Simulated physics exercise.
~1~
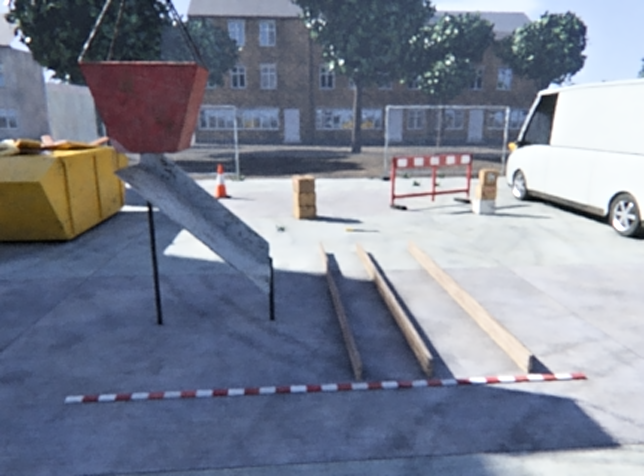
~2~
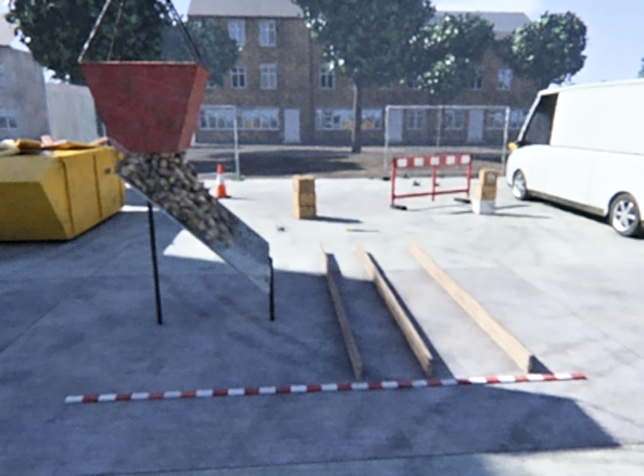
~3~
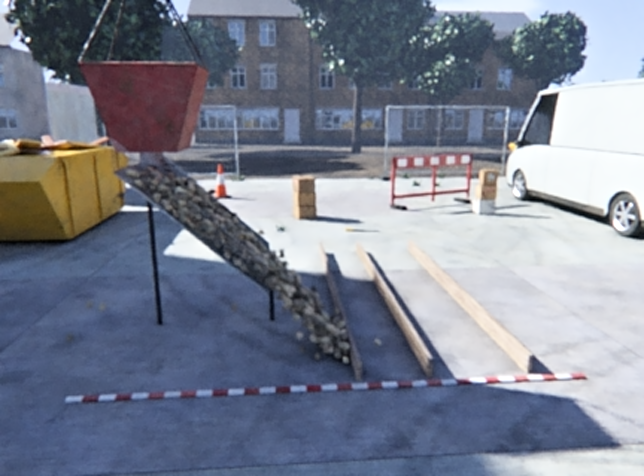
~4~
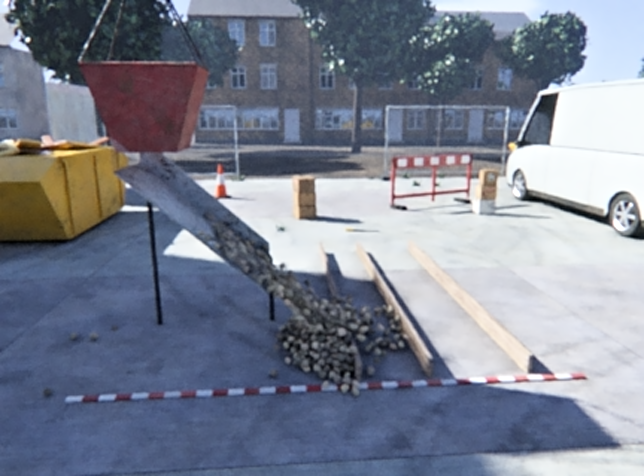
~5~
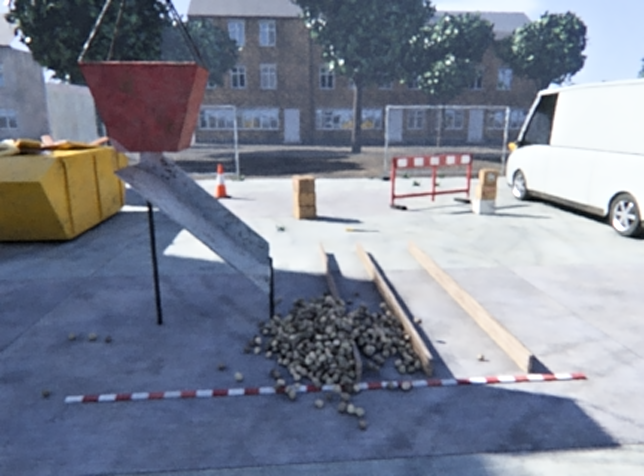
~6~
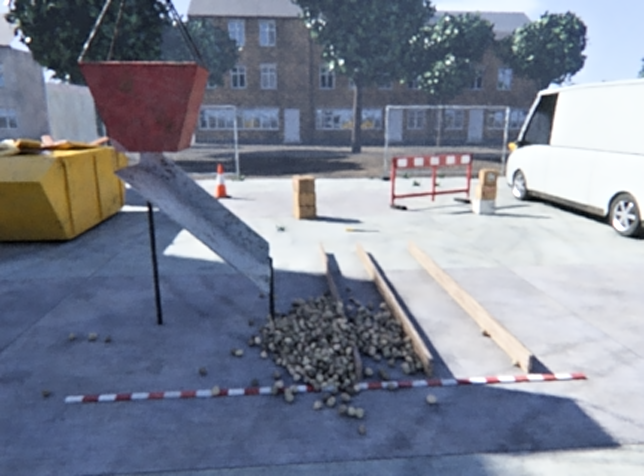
A red skip hanging over a paved yard let a load of round stones out onto a sloping steel chute, and they slid down to the right and spilled into a heap around the nearest boards, with a few scattered past the striped strip.
